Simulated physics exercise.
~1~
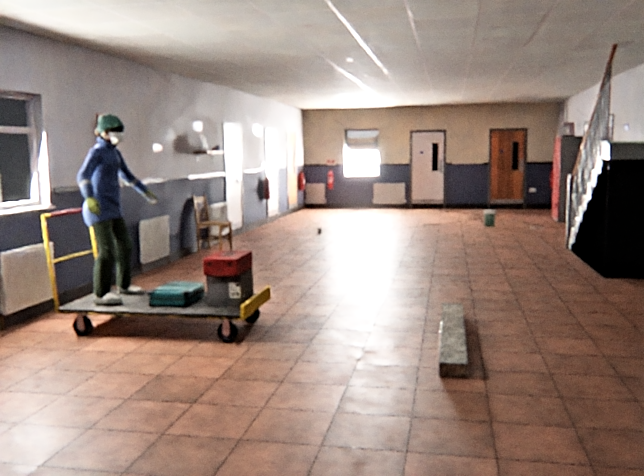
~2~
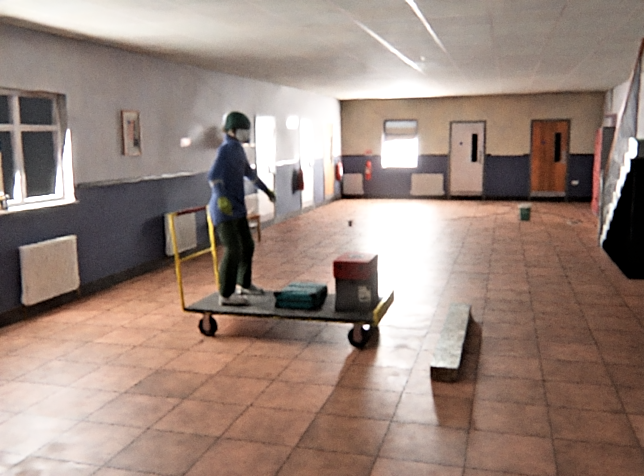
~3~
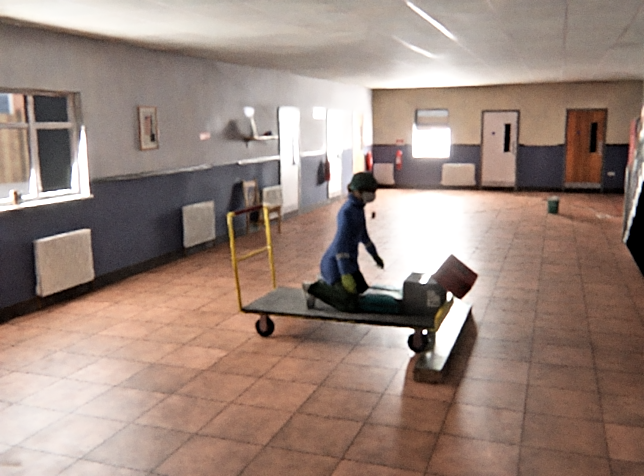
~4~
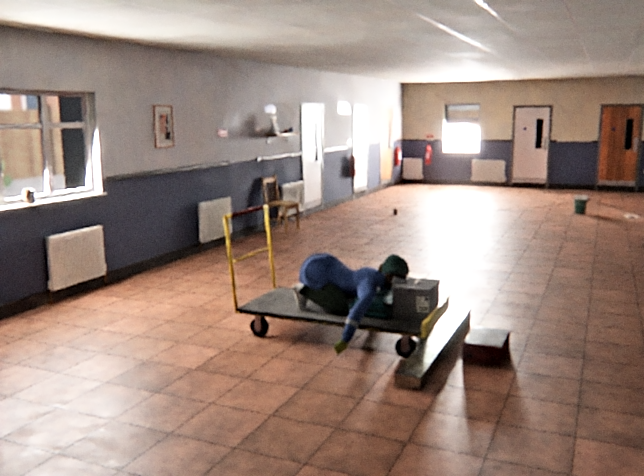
The clip opens on a helmeted person in blue standing on a flat trolley in a long tiled room, with a teal suitcase ahead of them and a red toolbox on top of a grey parcel near the front. The trolley rolls right toward a low kerb on the floor. It stops against the kerb, and the person drops to their knees as the red toolbox tips forward off the parcel. The toolbox goes over the front edge and lands on the floor beyond the kerb. At the end, the person lies slumped forward behind the parcel, one arm hanging over the deck's near side.
